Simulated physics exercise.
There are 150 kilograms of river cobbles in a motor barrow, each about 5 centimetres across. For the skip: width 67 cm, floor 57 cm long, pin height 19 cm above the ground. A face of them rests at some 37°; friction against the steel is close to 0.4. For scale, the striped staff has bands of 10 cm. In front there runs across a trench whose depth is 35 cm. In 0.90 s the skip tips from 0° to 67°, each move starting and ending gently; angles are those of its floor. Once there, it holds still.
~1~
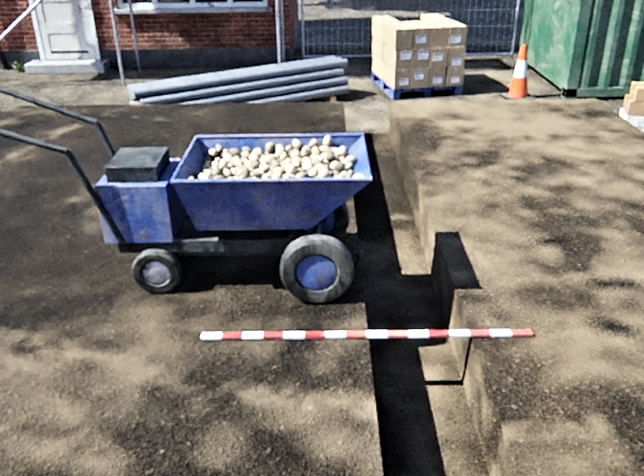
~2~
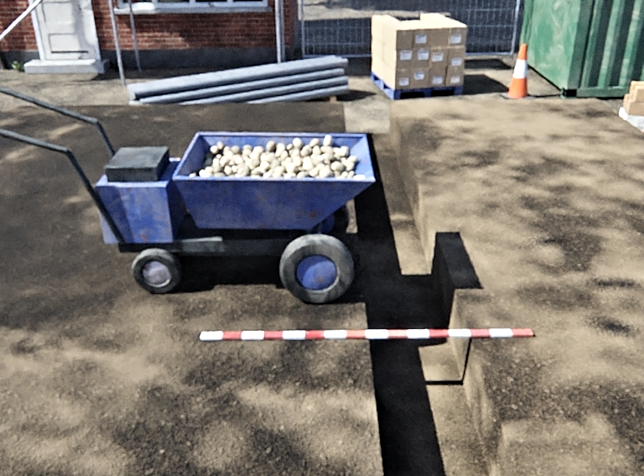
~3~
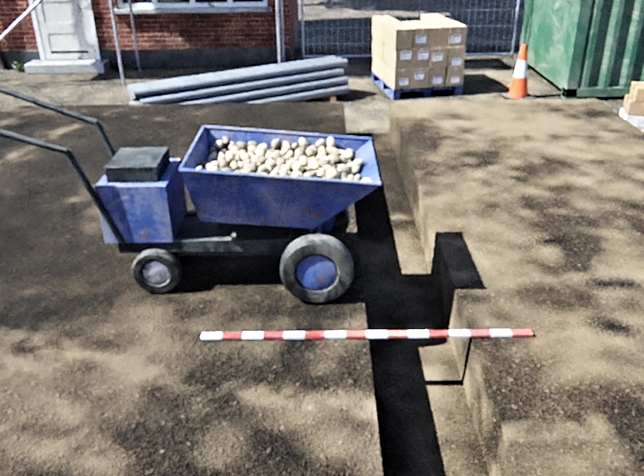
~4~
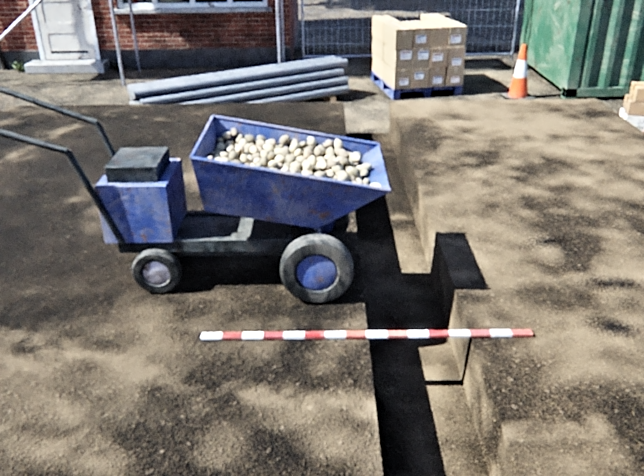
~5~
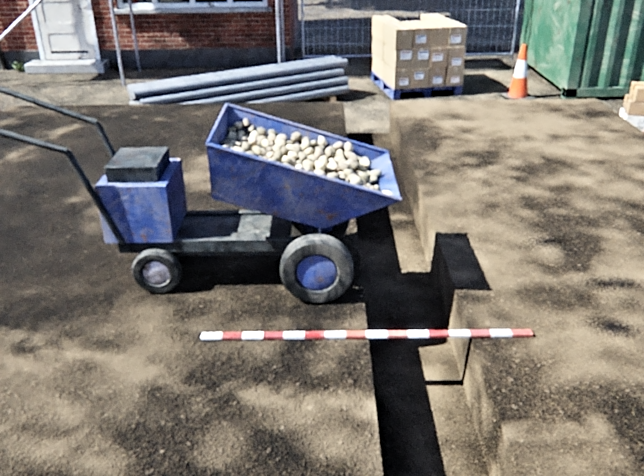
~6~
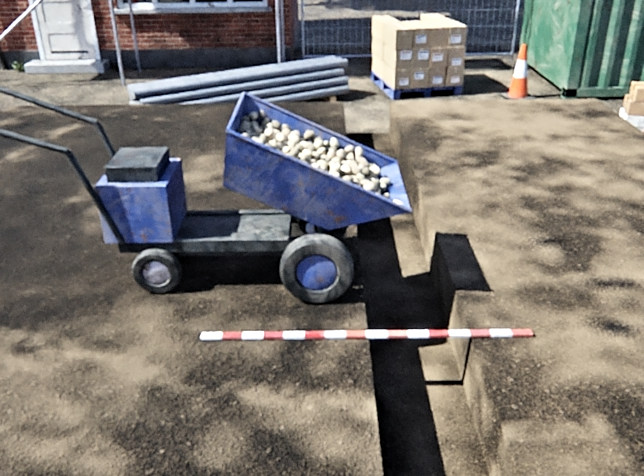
The blue skip of a small wheeled dumper, loaded with pale rounded stones, tilts steadily, its left end rising and its right lip lowering over a narrow trench, while the wheels and the red-and-white staff stay still.
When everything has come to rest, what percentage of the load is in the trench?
About 51 per cent.
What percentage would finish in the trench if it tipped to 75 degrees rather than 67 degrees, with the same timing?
I'd expect around 60 in a hundred.
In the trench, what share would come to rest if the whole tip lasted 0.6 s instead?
It would be near 40 percent.
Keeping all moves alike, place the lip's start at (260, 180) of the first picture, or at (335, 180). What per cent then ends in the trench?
Roughly 70 percent for the first, and 90 percent for the second.
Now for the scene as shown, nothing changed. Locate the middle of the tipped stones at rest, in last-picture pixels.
Somewhere around (443, 297) in the last picture.
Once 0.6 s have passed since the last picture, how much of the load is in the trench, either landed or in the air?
Around 15 per cent of it.
Then, 0.3 s after the last picture the floor is at 57°, 100 % in the skip; the foremost stones are at (421, 236).
Then, 0.6 s after the last picture the floor is at 67°, 71 % in the skip, 15 % in the trench, 14 % past the trench; the foremost stones are at (487, 272).
Then, 1.0 s after the last picture the floor is at 67°, 22 % in the skip, 32 % in the trench, 46 % past the trench; the foremost stones are at (589, 264).
Then, 2.9 s after the last picture the floor is at 67°, 0 % in the skip, 51 % in the trench, 49 % past the trench; the foremost stones are past the picture's edge.
